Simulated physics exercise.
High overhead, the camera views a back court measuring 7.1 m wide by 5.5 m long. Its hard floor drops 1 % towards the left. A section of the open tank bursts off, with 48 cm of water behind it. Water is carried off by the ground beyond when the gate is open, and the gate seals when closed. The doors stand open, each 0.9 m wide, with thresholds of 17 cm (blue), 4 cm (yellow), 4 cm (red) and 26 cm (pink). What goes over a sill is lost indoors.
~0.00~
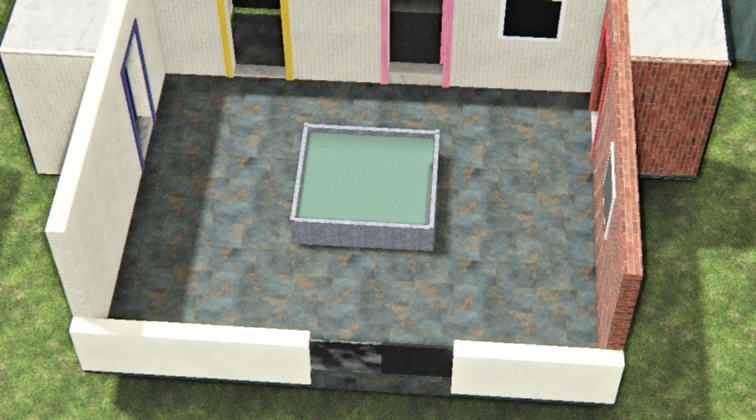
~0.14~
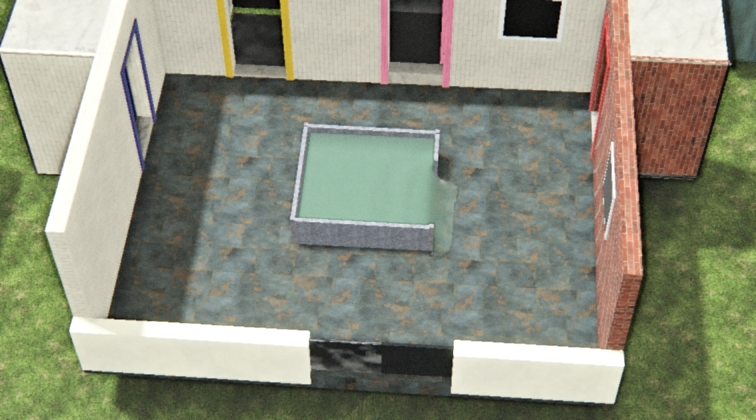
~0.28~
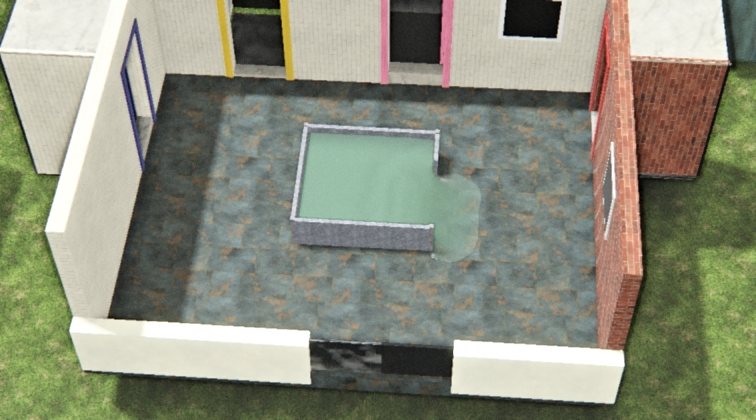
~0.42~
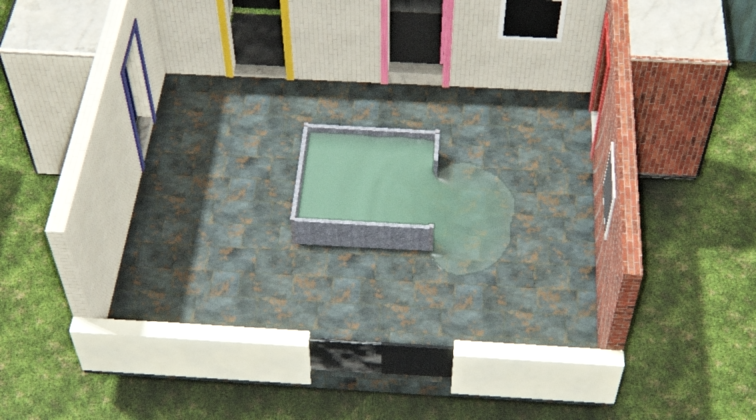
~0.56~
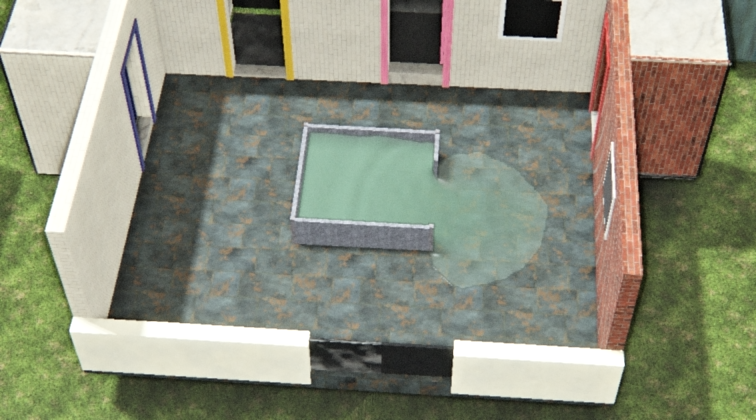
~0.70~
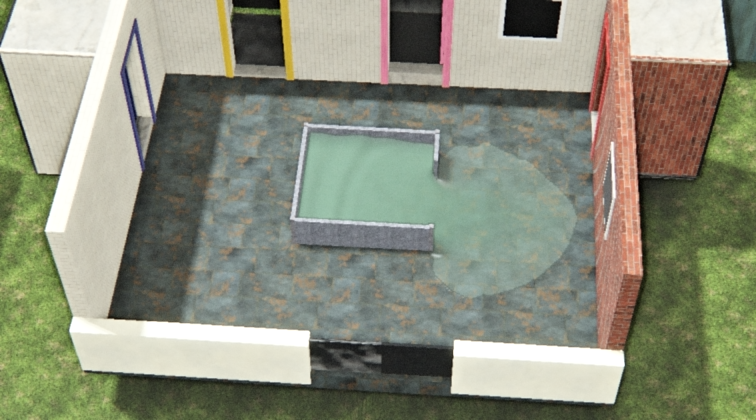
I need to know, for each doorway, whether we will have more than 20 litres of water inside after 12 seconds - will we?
My prediction: The blue door will most likely respect the limit, the yellow door will most likely respect the limit, the red door will most likely bust the limit, the pink door will most likely respect the limit.
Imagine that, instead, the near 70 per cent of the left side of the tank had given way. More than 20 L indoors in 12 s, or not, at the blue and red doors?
Measured against that limit, blue comes out short of it and red comes out short of it.
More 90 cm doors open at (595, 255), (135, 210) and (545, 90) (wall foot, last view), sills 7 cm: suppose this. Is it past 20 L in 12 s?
First doorway gets there, second falls short, third gets there.
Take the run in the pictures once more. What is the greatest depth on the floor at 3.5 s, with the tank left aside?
It gets to some 22 cm.
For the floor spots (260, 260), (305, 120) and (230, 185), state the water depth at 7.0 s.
Close to 3, 3 and 0 centimetres.
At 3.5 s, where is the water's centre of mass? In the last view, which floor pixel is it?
Roughly (472, 223).
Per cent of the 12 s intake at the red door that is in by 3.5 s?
Roughly 25 percent is in by then.
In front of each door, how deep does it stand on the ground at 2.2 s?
You'd see blue at 0 cm, yellow at 0 cm, red at 9 cm and pink at 0 cm.
After 1.4 s water covers 20 % of the floor and is deepest (26 cm) near (591, 242); blue door not reached, yellow door not reached, red door not reached, pink door not reached.
After 2.2 s water covers 25 % of the floor and is deepest (32 cm) near (594, 376); blue door not reached, yellow door not reached, red door 9 cm at the sill, 3 L in, pink door not reached.
After 3.5 s water covers 35 % of the floor and is deepest (22 cm) near (581, 375); blue door not reached, yellow door not reached, red door 7 cm at the sill, 17 L in, pink door not reached.
After 7.0 s water covers 85 % of the floor and is deepest (10 cm) near (114, 348); blue door not reached, yellow door 2 cm at the sill, 0 L in, red door 7 cm at the sill, 48 L in, pink door 4 cm at the sill, 0 L in.
After 12.0 s water covers 100 % of the floor and is deepest (11 cm) near (166, 74); blue door 9 cm at the sill, 0 L in, yellow door 5 cm at the sill, 0 L in, red door 4 cm at the sill, 61 L in, pink door 3 cm at the sill, 0 L in.
